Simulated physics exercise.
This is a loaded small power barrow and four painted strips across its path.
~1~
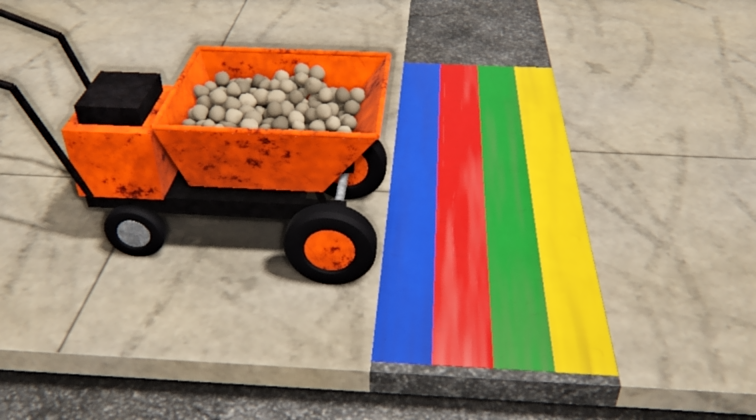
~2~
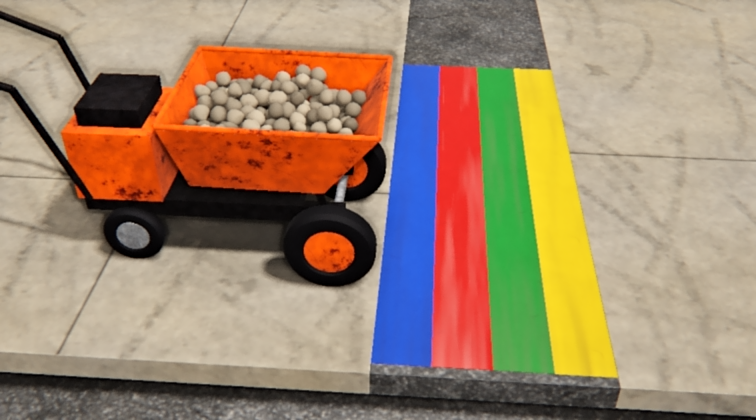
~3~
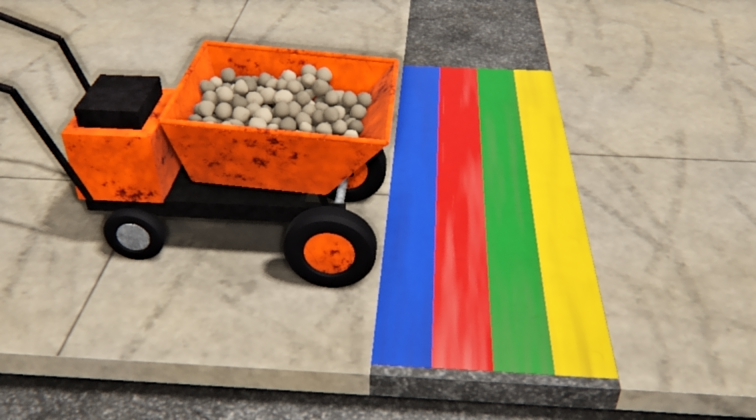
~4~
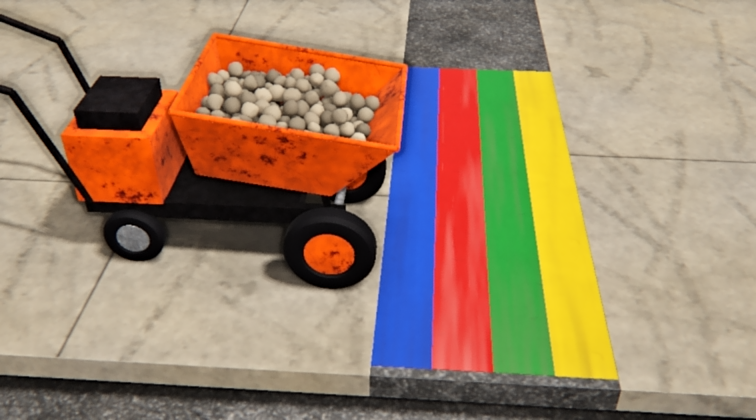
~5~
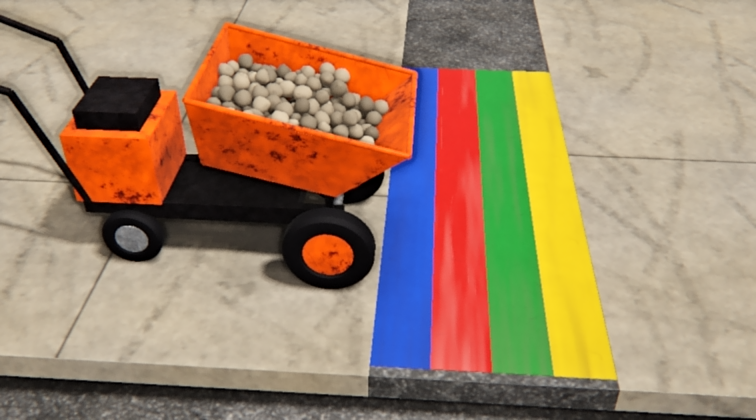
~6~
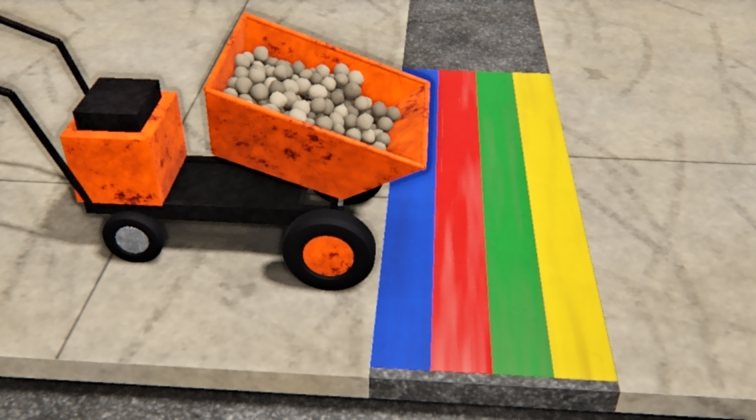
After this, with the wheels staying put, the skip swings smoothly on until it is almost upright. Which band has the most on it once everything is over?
Green.
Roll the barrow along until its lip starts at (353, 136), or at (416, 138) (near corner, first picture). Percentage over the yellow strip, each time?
Roughly 10 per cent, then roughly 30 per cent.
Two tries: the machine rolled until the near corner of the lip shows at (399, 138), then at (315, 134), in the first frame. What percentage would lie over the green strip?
Some 30 in a hundred, then some 20 in a hundred.
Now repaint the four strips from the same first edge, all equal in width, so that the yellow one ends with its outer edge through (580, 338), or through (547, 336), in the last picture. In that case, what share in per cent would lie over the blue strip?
In turn, 0 and 0 in a hundred.
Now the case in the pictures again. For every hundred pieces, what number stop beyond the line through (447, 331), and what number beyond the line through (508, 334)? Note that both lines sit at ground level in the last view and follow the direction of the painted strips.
In turn 80 and 50 in a hundred.
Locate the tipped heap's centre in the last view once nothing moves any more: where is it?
Resting centre, last picture - approx. (523, 242).
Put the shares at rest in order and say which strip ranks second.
Rank two: Yellow.
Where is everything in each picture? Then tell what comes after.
Lip of the skip (377, 137), level; top of the load (276, 99), river pebbles; blue strip (405, 317); red strip (462, 320); green strip (520, 323); yellow strip (579, 327), in the first frame.
Lip of the skip (379, 140), level; top of the load (249, 103), in the second frame.
Lip of the skip (386, 143), tipped barely; top of the load (255, 100), in the third frame.
Lip of the skip (397, 149), tipped a little; top of the load (245, 99), in the fourth frame.
Lip of the skip (408, 157), tipped a little; top of the load (256, 92), in the fifth frame.
Lip of the skip (423, 168), tipped clearly; top of the load (255, 88); blue strip (403, 323); red strip (461, 326); green strip (519, 329); yellow strip (578, 332), in the sixth frame.
Just after the last frame, skip tipped steeply; every one in the skip.
A moment on, skip tipped right over; the larger part in the skip; just a few over the red strip; about a tenth over the green strip.
Further on, skip tipped right over; roughly a quarter in the skip; about a tenth over the red strip; roughly a third over the green strip; roughly a quarter over the yellow strip; about a tenth off the paint.
When it is over, skip tipped right over; roughly a quarter in the skip; not one over the blue strip; about a tenth over the red strip; roughly a third over the green strip; roughly a quarter over the yellow strip; about a tenth off the paint.
